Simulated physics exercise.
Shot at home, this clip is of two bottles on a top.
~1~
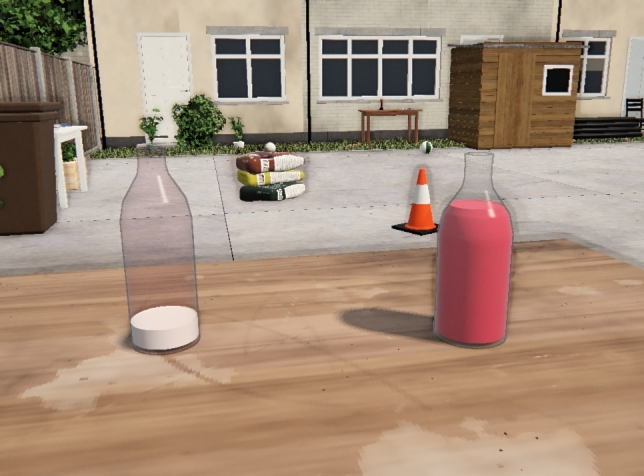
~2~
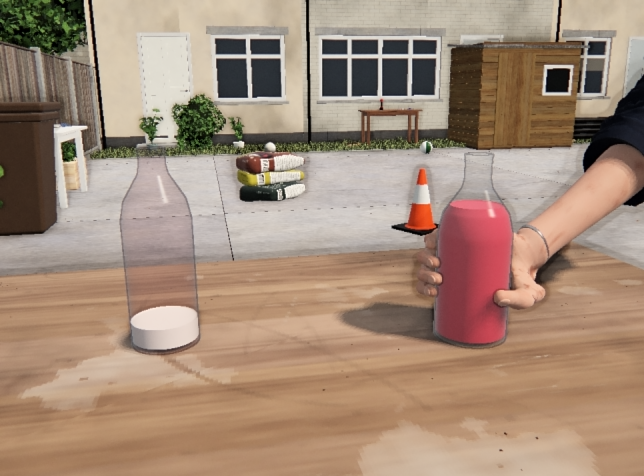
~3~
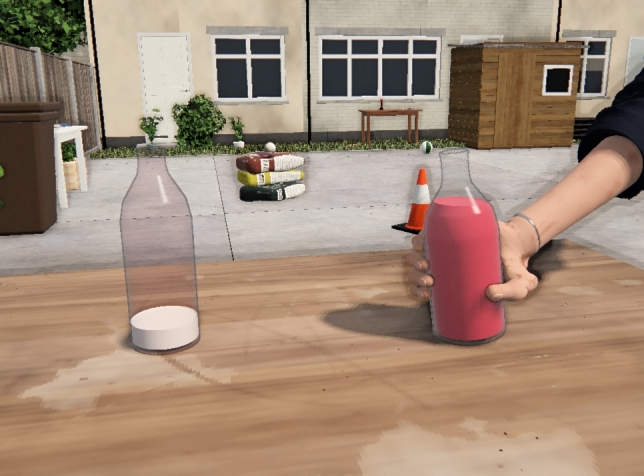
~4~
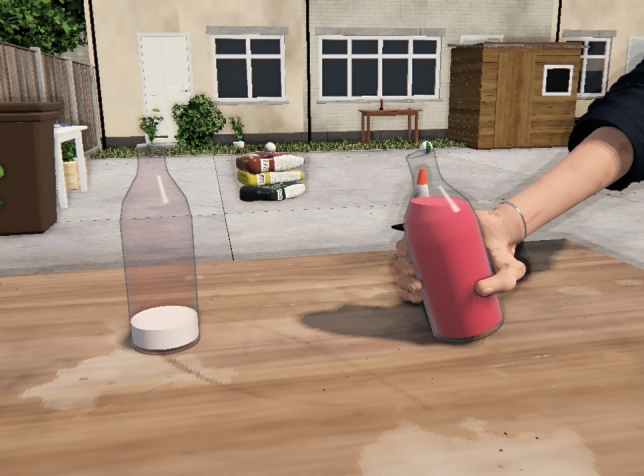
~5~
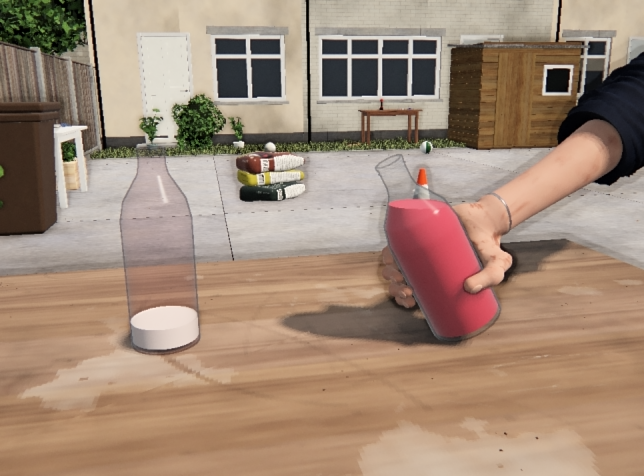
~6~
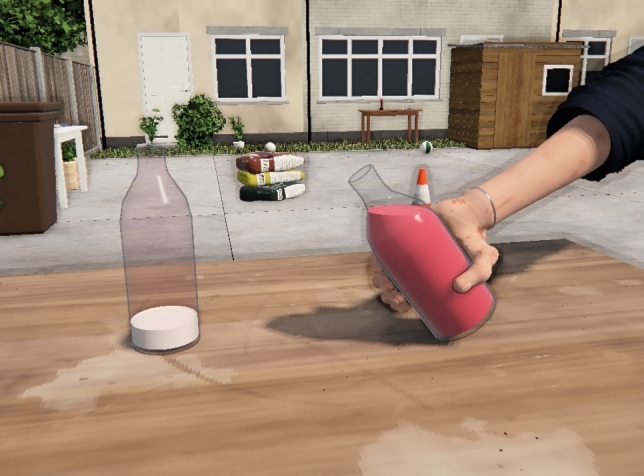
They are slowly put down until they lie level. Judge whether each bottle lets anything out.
Left: It lets out nothing. Right: It lets out some.
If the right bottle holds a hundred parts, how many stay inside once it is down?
Around 35 percent.
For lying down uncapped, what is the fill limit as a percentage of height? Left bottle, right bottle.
Roughly 24 % and 24 %.
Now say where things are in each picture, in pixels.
Both stand upright; right bottle (475, 244) about three quarters full, open; left bottle (159, 245) nearly empty, open, in the first picture.
A hand takes the right bottle; right bottle about three quarters full, surface at (477, 205); left bottle nearly empty, surface at (165, 318), in the second picture.
The right bottle is being lowered; right bottle (462, 241) about three quarters full; left bottle (159, 245) nearly empty, in the third picture.
The right bottle is being lowered; right bottle about three quarters full, surface at (433, 202); left bottle nearly empty, surface at (165, 318), in the fourth picture.
The right bottle is being lowered; right bottle (428, 242) tipped 30°; left bottle (159, 245) nearly empty, in the fifth picture.
The right bottle is being lowered; right bottle (413, 245) tipped 35°, open; left bottle nearly empty, surface at (165, 318), open, in the sixth picture.
A moment on, the right bottle is nearly down; right bottle, a puddle at its mouth.
Further on, the right bottle lies flat; right bottle, a puddle at its mouth.
When it is over, both lie flat; right bottle, a puddle at its mouth; left bottle, all still inside.
